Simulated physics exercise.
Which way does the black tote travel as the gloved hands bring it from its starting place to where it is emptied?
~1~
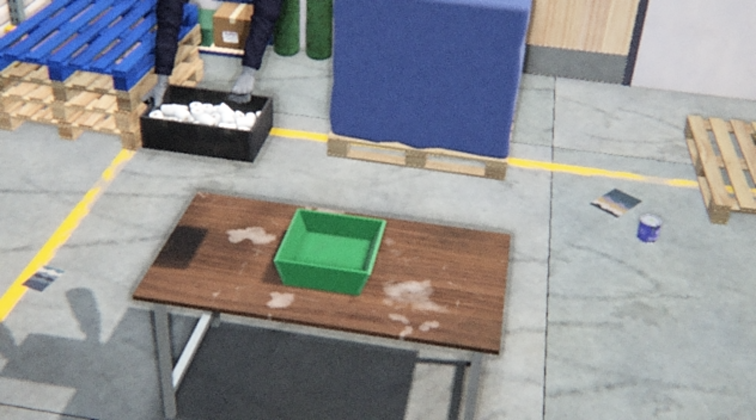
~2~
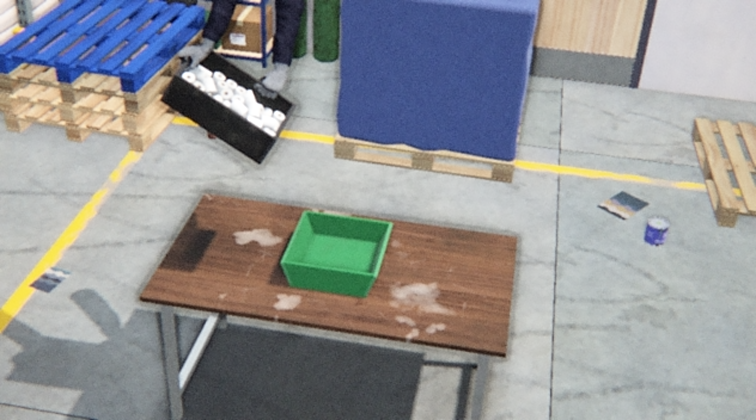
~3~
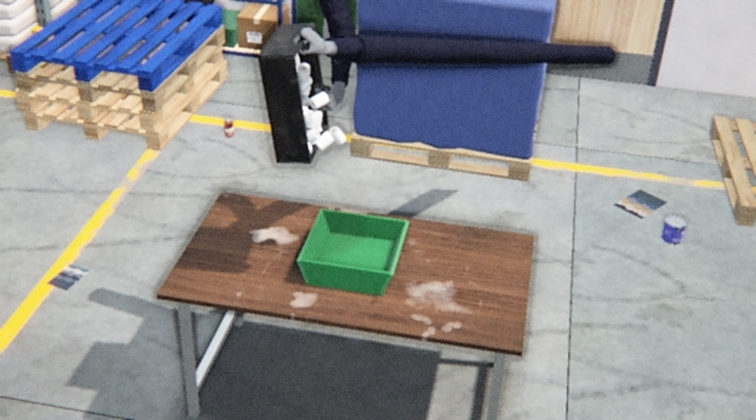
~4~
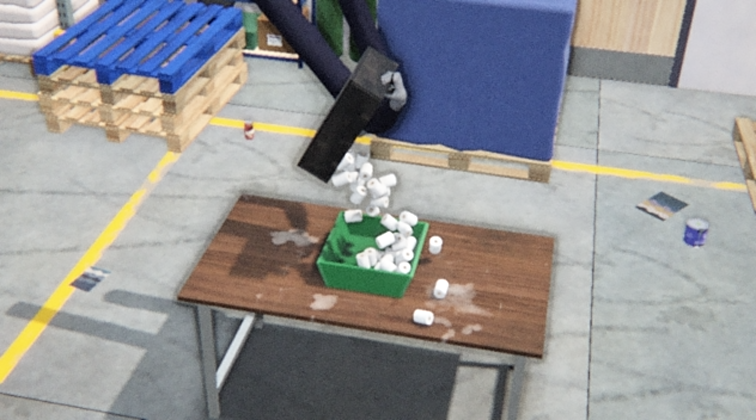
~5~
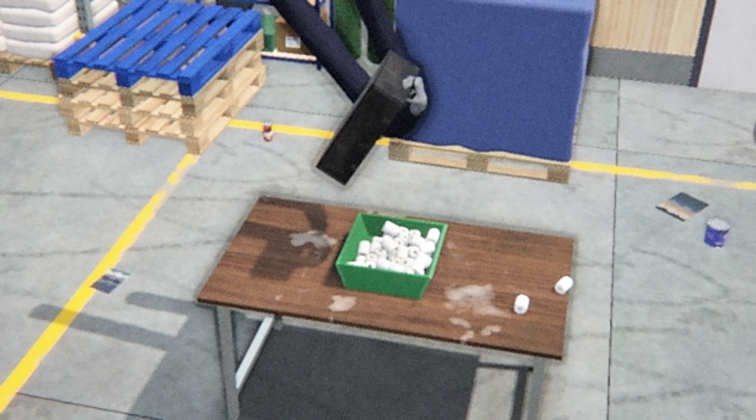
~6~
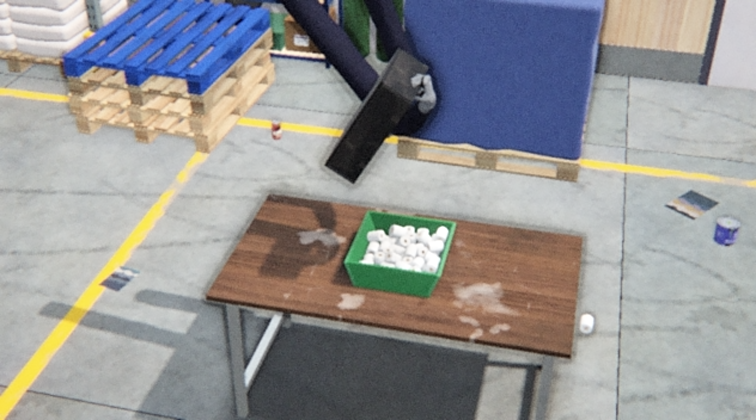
It moves to the right, going from beside the blue-topped pallets to a spot above and behind the green basket.
